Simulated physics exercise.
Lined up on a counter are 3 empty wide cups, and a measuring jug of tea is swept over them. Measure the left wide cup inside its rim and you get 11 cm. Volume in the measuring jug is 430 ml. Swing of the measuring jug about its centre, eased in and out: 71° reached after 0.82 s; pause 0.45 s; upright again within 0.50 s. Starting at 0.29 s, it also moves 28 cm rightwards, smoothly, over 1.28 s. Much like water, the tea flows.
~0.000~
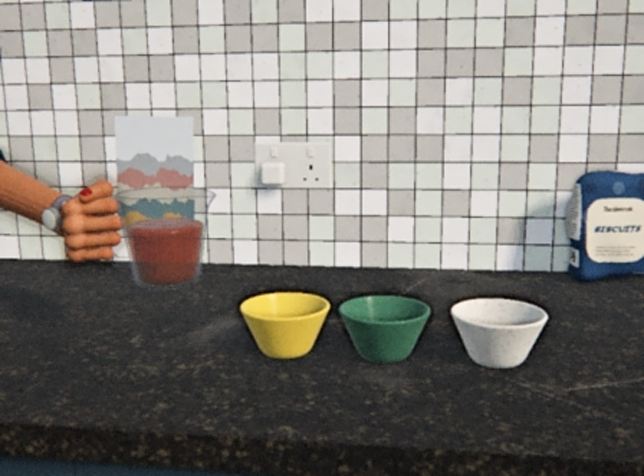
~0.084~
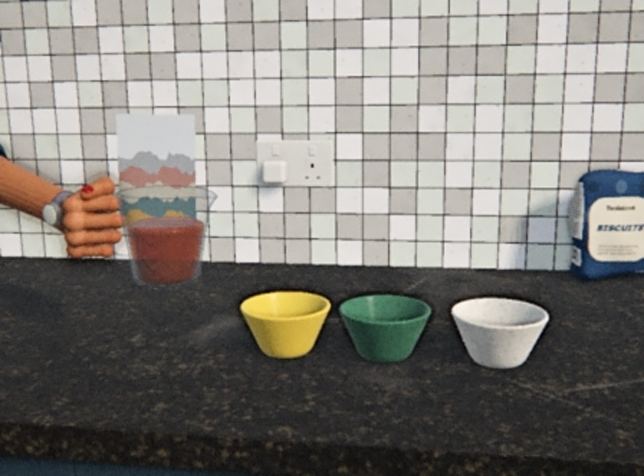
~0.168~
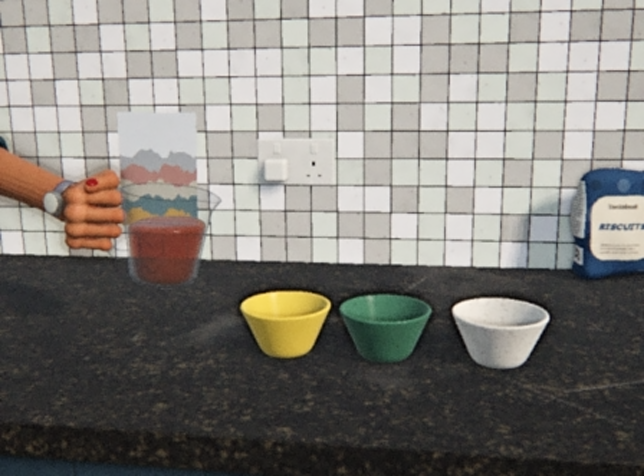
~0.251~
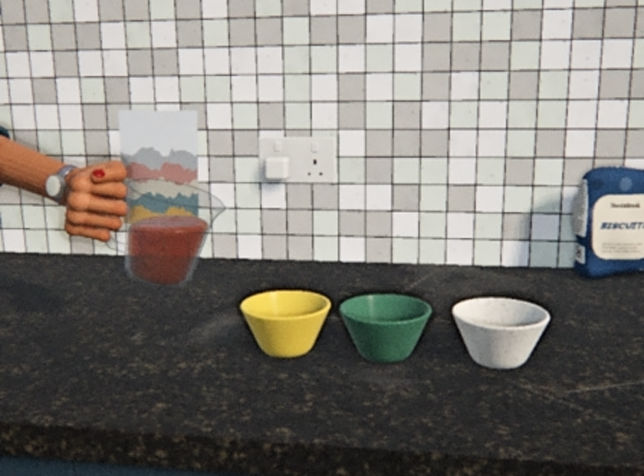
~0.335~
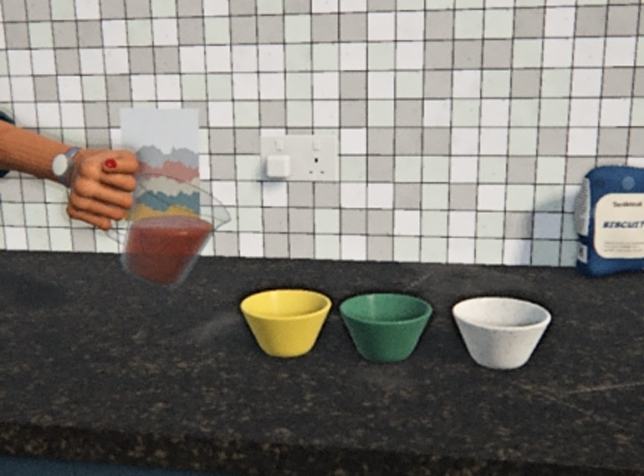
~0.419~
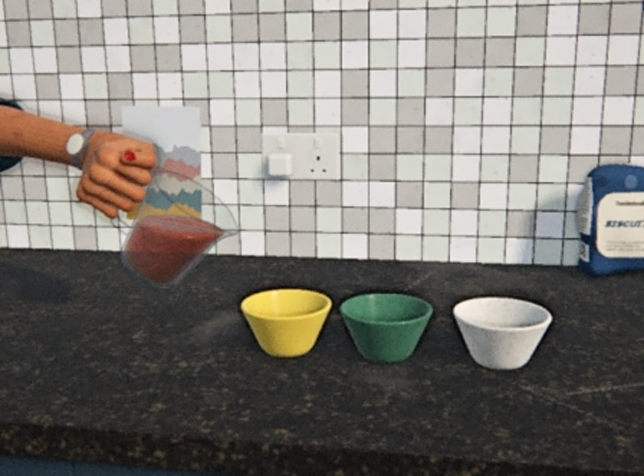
A hand with red nails and a wristwatch, reaching in from the left, holds a clear jug of reddish-brown liquid above a dark speckled counter, steadily tilting it rightwards as its spout lowers. Yellow, green and white cups stand empty in a row to the right, with a blue packet at the far right. Seen from the front and slightly above, the counter meets a grey-and-white tiled wall with a socket and a pale card.
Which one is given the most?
Most goes into the centre one.
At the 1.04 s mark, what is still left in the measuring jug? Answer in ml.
About 180 ml.
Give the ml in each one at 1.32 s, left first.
About 50 ml in the left, 120 ml in the middle and 20 ml in the right.
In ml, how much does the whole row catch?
Around 210 ml in all.
After 0.78 s the tilt is 71° and from the left they hold 50 ml, 0 ml, 0 ml, the measuring jug 315 ml, and 0 ml is on the counter.
After 1.04 s the tilt is 71° and from the left they hold 45 ml, 80 ml, 0 ml, the measuring jug 180 ml, and 40 ml is on the counter.
After 1.32 s the tilt is 69° and from the left they hold 45 ml, 120 ml, 15 ml, the measuring jug 110 ml, and 105 ml is on the counter.
After 1.62 s the tilt is 15° and from the left they hold 45 ml, 120 ml, 40 ml, the measuring jug 95 ml, and 120 ml is on the counter.
In the end from the left they hold 45 ml, 120 ml, 40 ml, the measuring jug 95 ml, and 125 ml is on the counter.
